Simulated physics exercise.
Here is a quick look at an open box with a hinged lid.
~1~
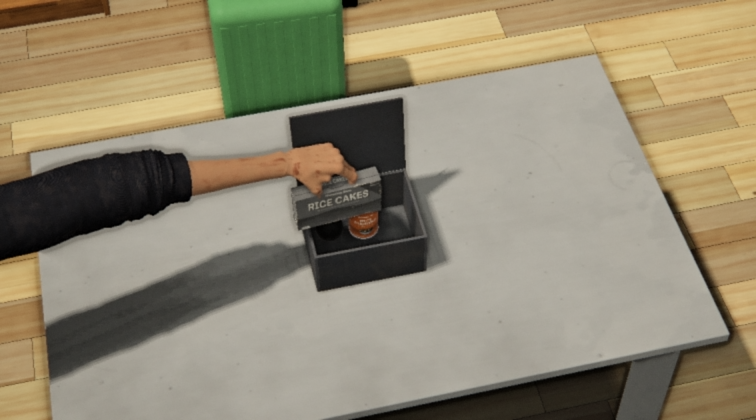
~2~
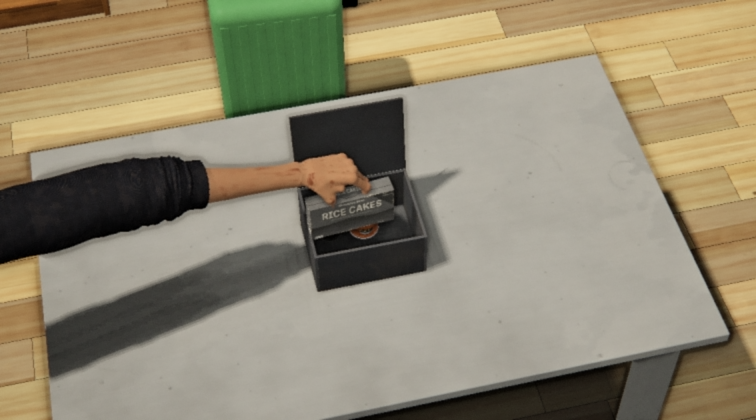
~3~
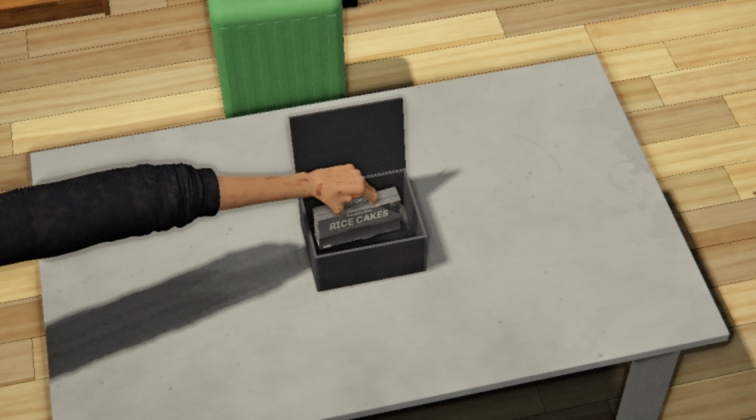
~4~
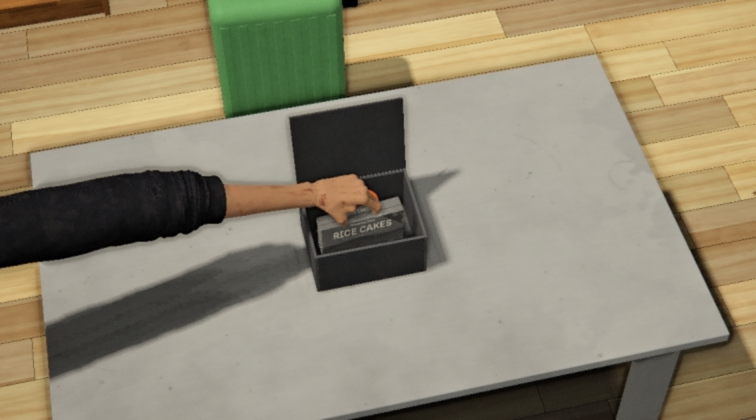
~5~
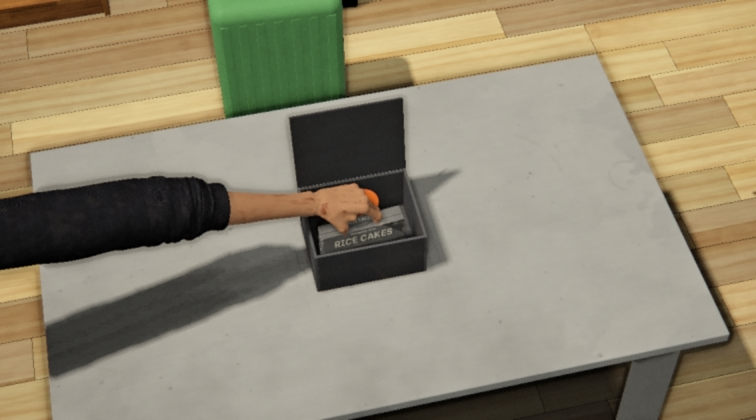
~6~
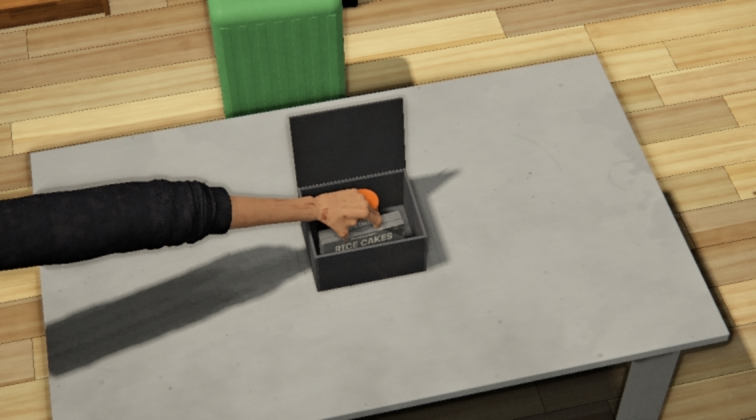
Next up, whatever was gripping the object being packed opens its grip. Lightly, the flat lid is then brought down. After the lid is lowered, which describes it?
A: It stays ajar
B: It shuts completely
Answer: B.
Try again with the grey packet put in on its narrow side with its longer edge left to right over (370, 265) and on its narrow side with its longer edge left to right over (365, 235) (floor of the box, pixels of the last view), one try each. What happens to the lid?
The first time it seals the box, the second time it seals the box.
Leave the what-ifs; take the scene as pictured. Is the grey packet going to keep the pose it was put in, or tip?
The grey packet stays as it was set.
Then, 1.40 s on from there, lid 72° above the rim.
Then, 1.90 s on from there, lid 27° above the rim.
In the end, lid shut; all 3 unmoved. At the end, from the last picture's camera, grey packet near (362, 241).
